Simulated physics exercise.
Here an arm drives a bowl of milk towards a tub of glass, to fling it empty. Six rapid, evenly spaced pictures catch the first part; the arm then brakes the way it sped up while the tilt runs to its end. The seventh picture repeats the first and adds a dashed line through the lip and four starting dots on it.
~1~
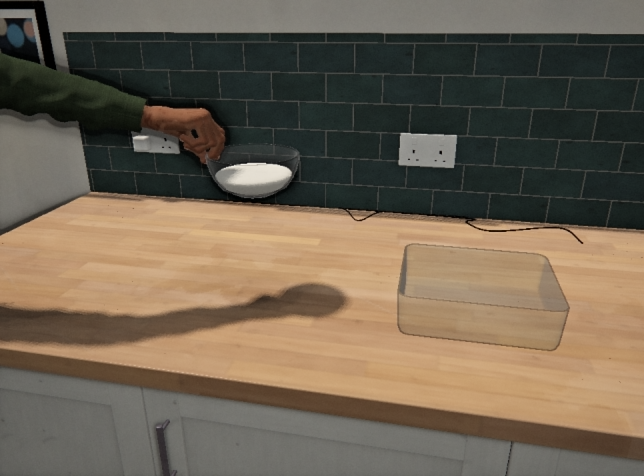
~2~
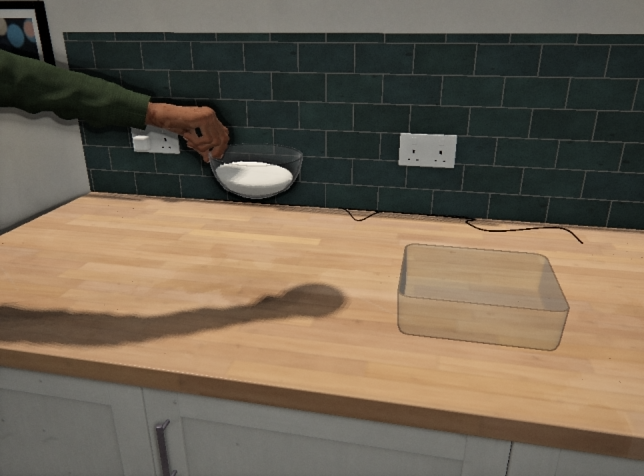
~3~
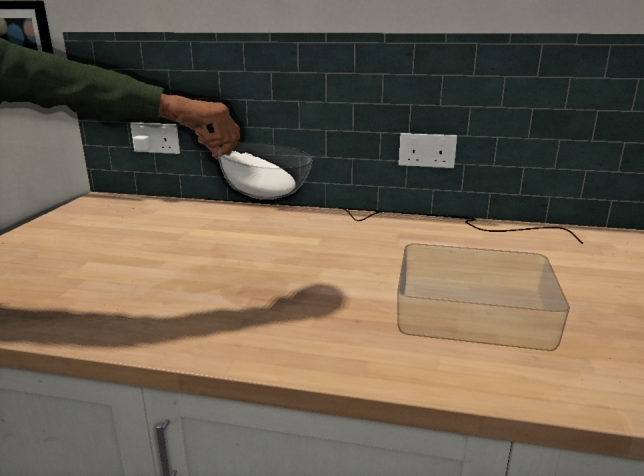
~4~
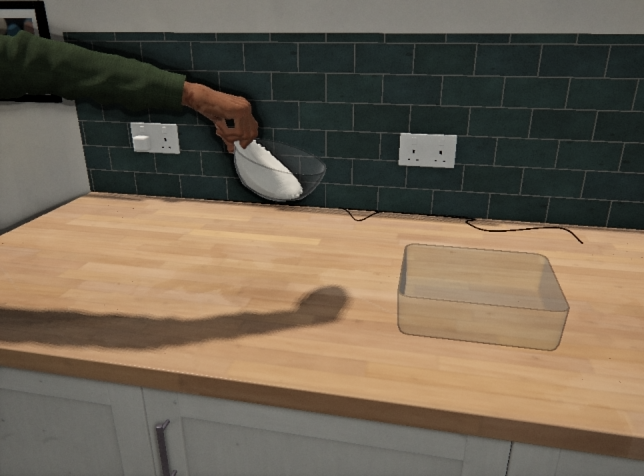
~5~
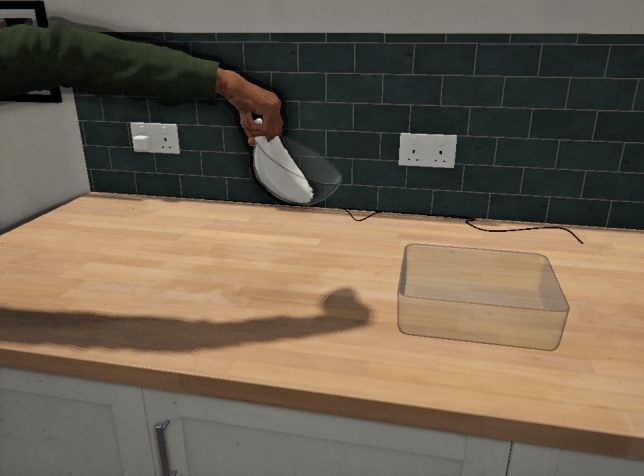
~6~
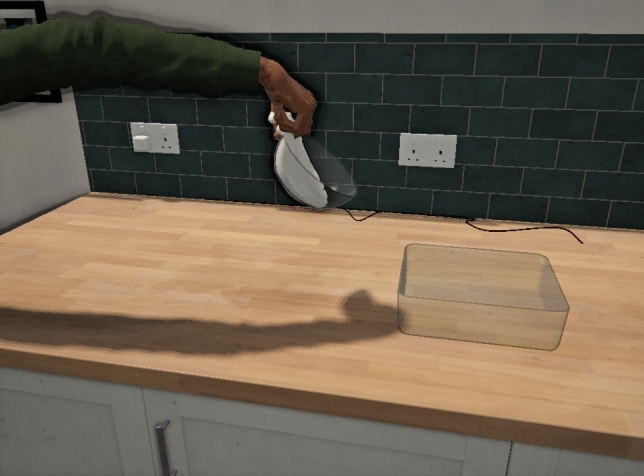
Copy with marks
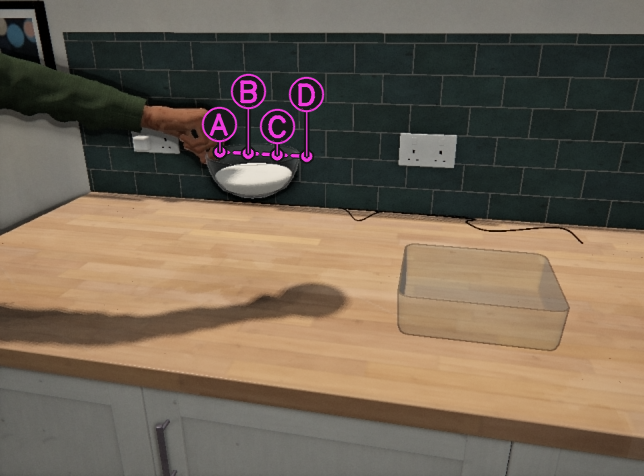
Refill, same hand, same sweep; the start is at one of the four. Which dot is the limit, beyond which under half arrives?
C.
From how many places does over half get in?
Two.
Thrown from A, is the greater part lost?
Yes, that goes wrong.
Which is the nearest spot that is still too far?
B.
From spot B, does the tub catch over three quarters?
No, it does not.
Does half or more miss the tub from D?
No, that is safe.
On the marked copy, A at (219, 152); B at (248, 153); C at (277, 154); D at (306, 156).
If A is chosen, about 8 % lands in the tub, 87 % falls short and 5 % goes beside or beyond.
If B is chosen, about 32 % lands in the tub, 60 % falls short and 8 % goes beside or beyond.
If C is chosen, about 62 % lands in the tub, 22 % falls short and 16 % goes beside or beyond.
If D is chosen, about 68 % lands in the tub, 8 % falls short and 24 % goes beside or beyond.
